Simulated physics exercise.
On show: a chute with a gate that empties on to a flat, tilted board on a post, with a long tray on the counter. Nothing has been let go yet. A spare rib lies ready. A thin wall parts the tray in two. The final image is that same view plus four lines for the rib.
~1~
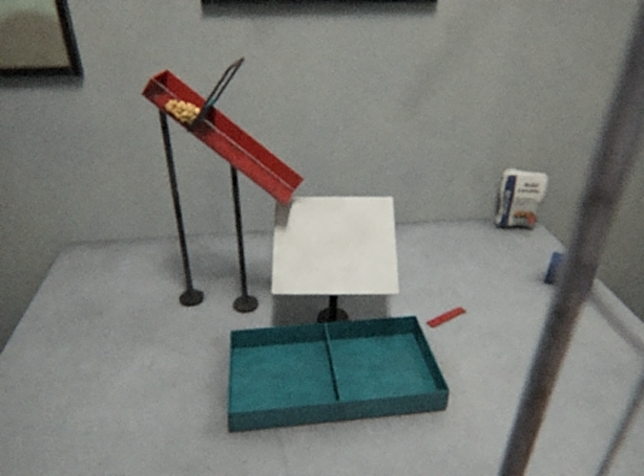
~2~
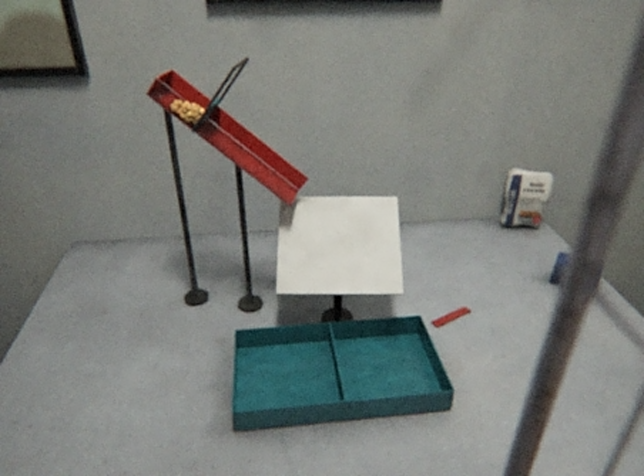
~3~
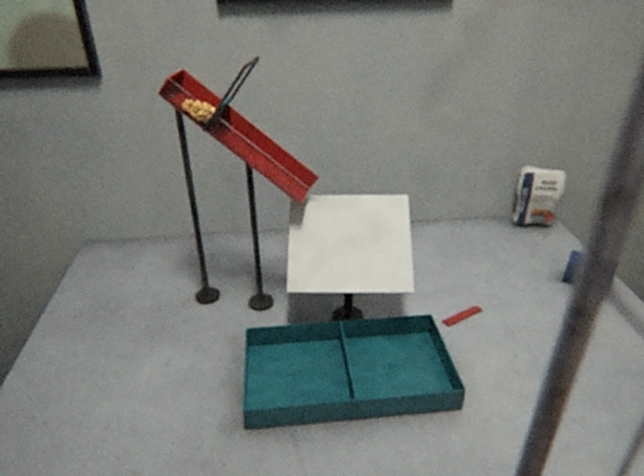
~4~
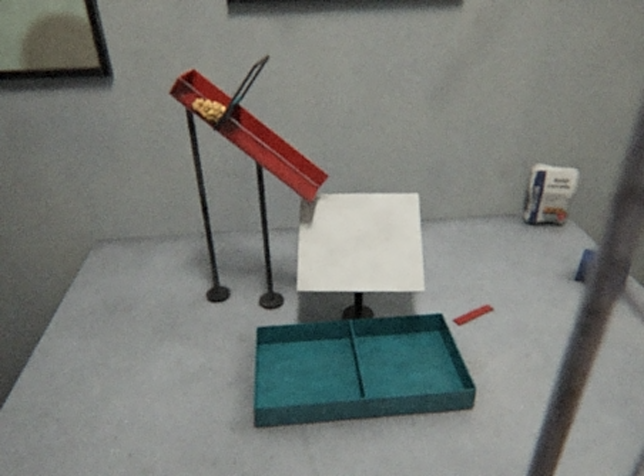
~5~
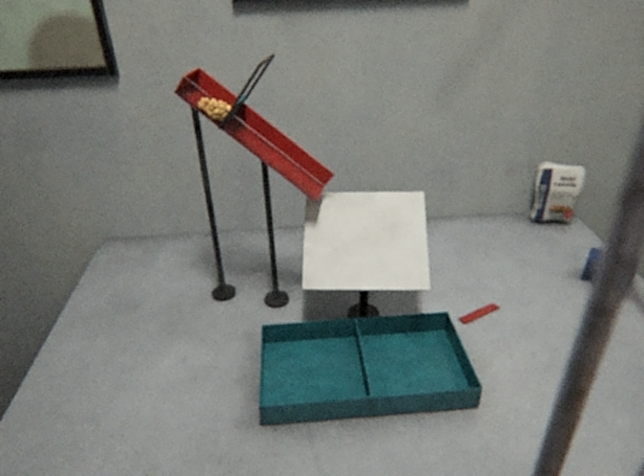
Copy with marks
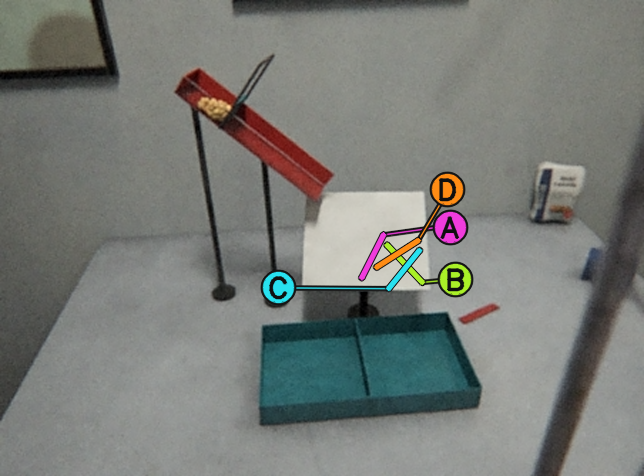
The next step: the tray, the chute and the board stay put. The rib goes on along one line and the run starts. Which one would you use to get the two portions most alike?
The best line is D.
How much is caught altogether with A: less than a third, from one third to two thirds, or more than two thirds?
More than two thirds.
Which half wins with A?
Left.
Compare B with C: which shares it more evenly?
The answer is C.
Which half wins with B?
Right.
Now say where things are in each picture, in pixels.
Load behind the gate at (187, 113), dried chickpeas; lip of the chute at (289, 199), sloping fairly steeply, in the first frame.
Middle of the board at (339, 243), tilted fairly steeply; middle of its low edge at (340, 294); of its high edge at (339, 197), in the second frame.
Front corners of the tray at (243, 410) and (465, 390); front end of its middle wall at (357, 399); gate still shut at (224, 104), in the third frame.
Middle of the load at (213, 112); lip at (315, 196), in the fourth frame.
Middle of the load at (219, 110); lip at (320, 195), in the fifth frame.
On the marked copy, line A from (383, 234) to (361, 277); line B from (387, 244) to (422, 282); line C from (419, 250) to (388, 288); line D from (418, 240) to (376, 267).
For line A, of what is caught, most in the left half, about a quarter in the right.
For line B, of what is caught, a stray few in the left half, nearly all in the right.
For line C, of what is caught, about a quarter in the left half, most in the right.
For line D, of what is caught, about a third in the left half, about two thirds in the right.
